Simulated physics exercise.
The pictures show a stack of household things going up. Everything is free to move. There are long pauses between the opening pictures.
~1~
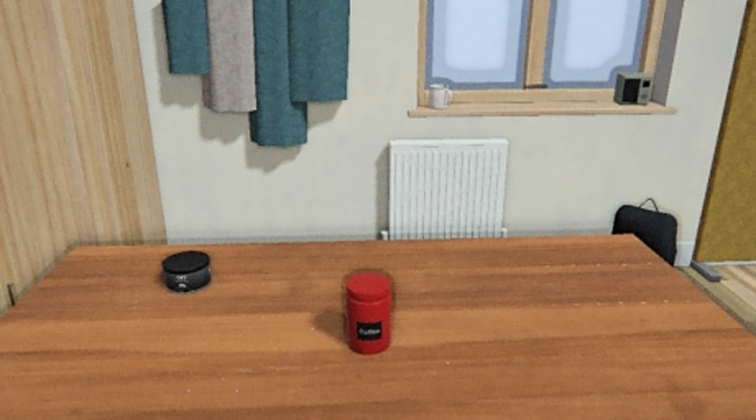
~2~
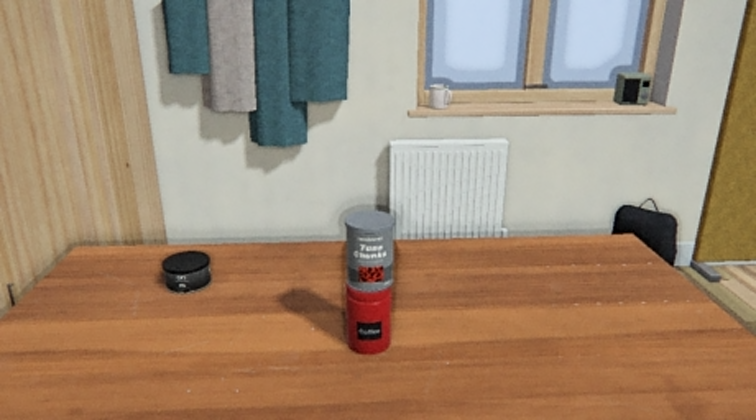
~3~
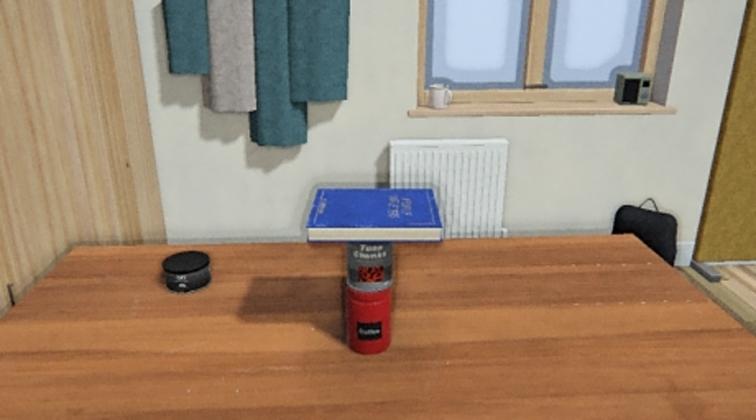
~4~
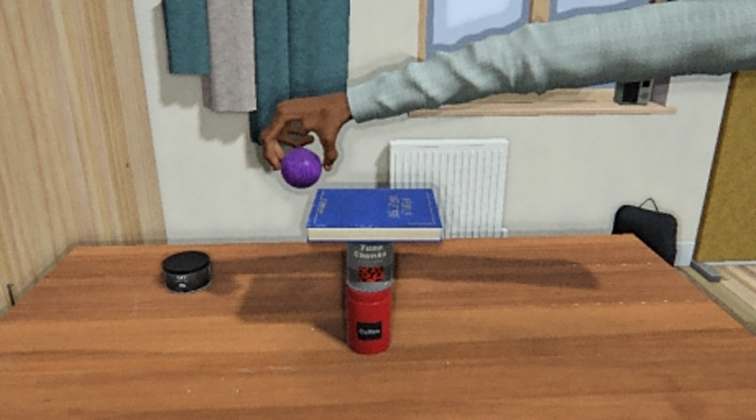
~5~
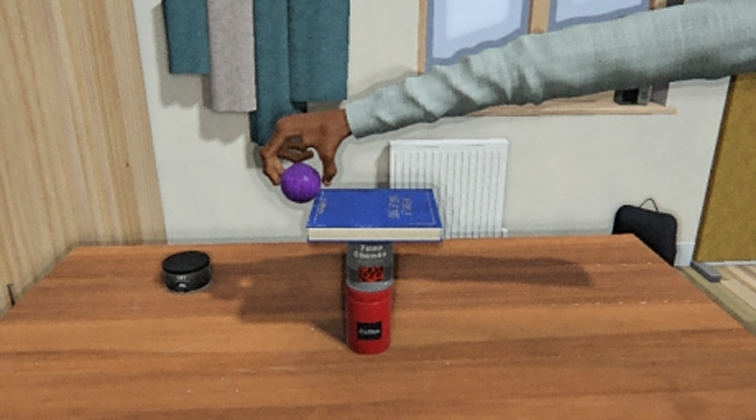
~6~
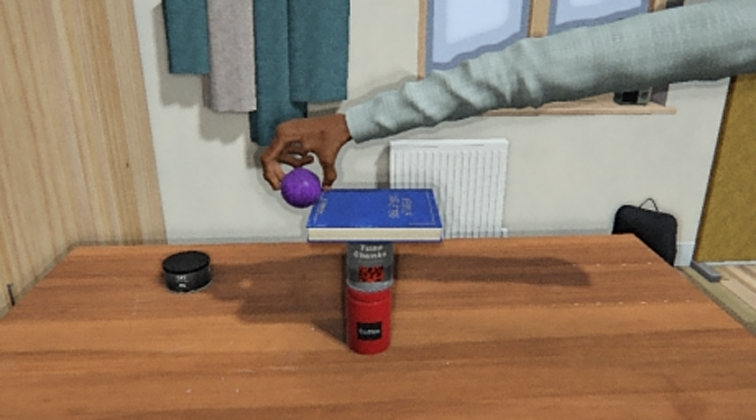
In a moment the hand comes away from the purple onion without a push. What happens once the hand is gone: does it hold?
It comes apart.
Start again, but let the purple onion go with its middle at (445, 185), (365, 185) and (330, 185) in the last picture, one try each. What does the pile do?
In the first case it comes apart; in the second case it stays up; in the third case it holds.
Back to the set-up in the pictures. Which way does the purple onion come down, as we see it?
To the left.
Then, 0.30 s on from there, purple onion now fallen.
Then, 0.40 s on from there, things are still on the move.
Then, 1.80 s on from there, nothing new.
In the end, fallen, purple onion; the other 4 unmoved. At the end, from the last picture's camera, purple onion near (264, 329). The pile gives way.
